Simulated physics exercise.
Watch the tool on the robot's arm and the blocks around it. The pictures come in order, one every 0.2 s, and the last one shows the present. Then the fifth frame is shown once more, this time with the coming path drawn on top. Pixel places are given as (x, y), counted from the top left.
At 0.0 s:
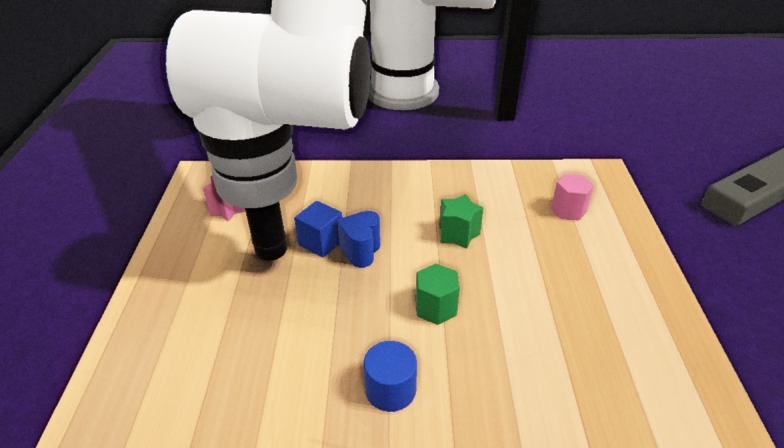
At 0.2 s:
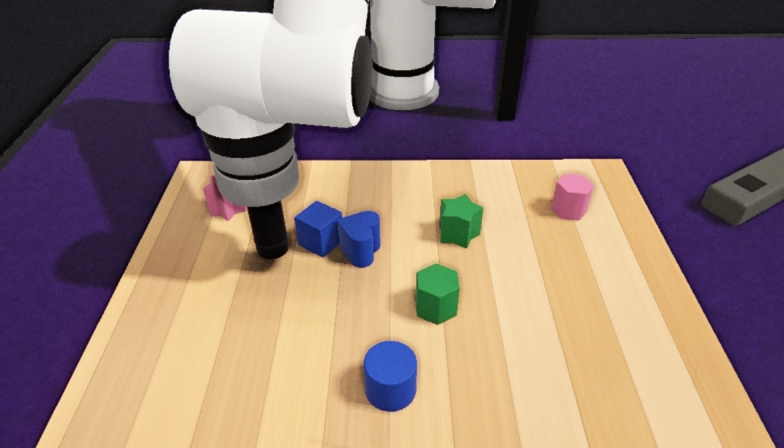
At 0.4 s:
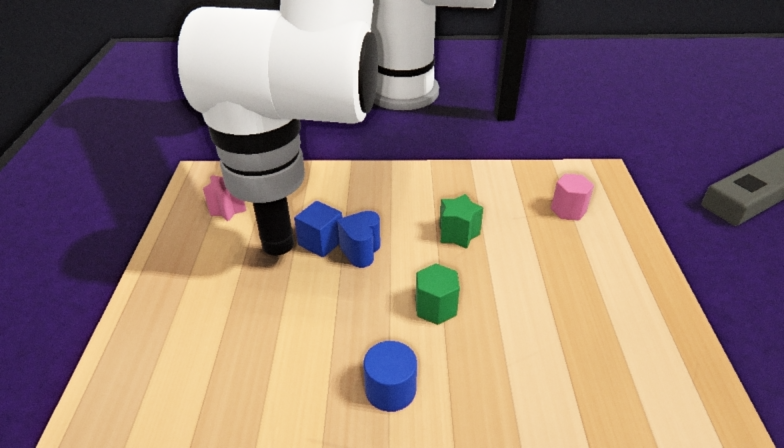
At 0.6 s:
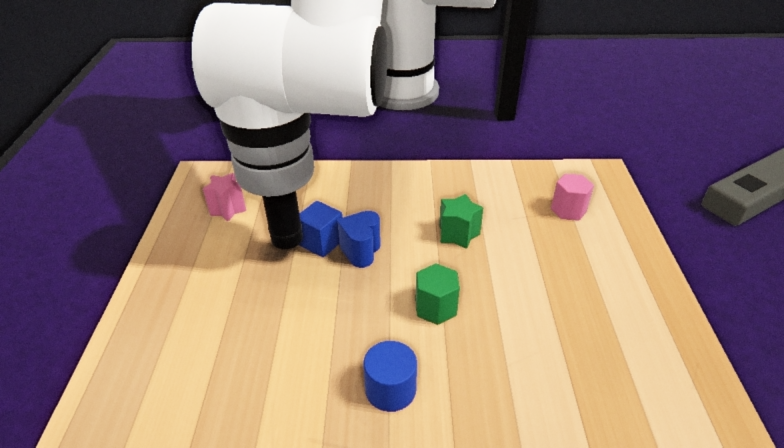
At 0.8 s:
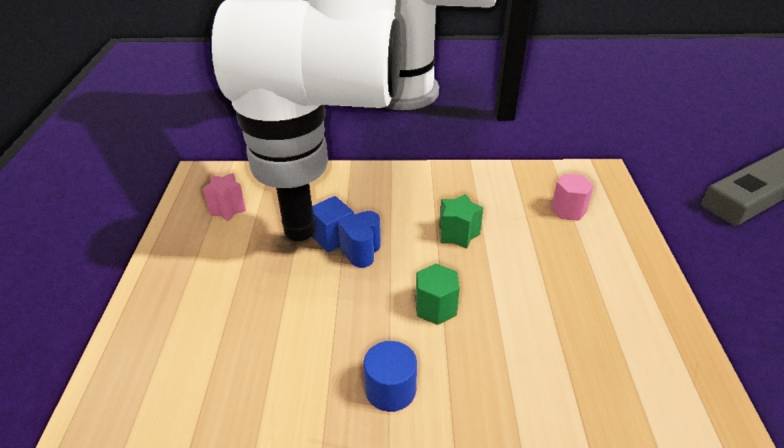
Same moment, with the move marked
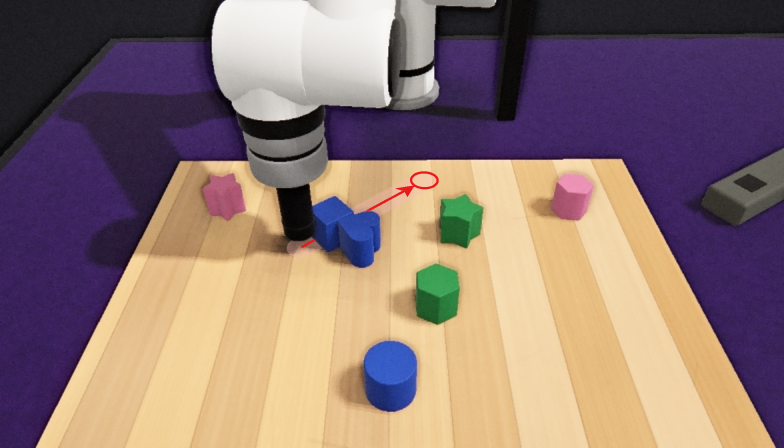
A white robot arm with a black tool tip reaches over a striped wooden board on a purple surface, seen from above at an angle by a still camera. Beside the tool sit a blue cube and heart-shaped block, with green and pink blocks behind and to the right, another pink at far left, and a blue cylinder in front. The tool slides rightward and nudges the cube slightly right.
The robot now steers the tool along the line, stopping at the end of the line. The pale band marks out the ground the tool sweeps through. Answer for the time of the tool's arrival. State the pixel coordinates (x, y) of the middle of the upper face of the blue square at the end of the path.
If I read the scene right, the answer is (405, 189).
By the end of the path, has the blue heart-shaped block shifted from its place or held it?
Stays put.
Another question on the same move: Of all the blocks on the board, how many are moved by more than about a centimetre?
It should be one, as far as I can tell.
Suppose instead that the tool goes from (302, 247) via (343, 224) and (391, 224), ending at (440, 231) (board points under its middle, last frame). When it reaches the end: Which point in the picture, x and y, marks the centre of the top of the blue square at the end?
It should be at about (456, 187).
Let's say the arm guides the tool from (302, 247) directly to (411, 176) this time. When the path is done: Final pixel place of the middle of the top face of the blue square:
The middle of its top is at (386, 191).
Path on the board, straight from (302, 247) to (424, 180).
What follows on the original path. One third of the way, tool at (346, 207); blue square at (378, 194), turned 50° clockwise.
Two thirds of the way, tool at (387, 186); blue square at (405, 189), turned 85° clockwise.
At the end, tool at (425, 166); blue square at (405, 189), turned 85° clockwise; blue heart-shaped block in place.
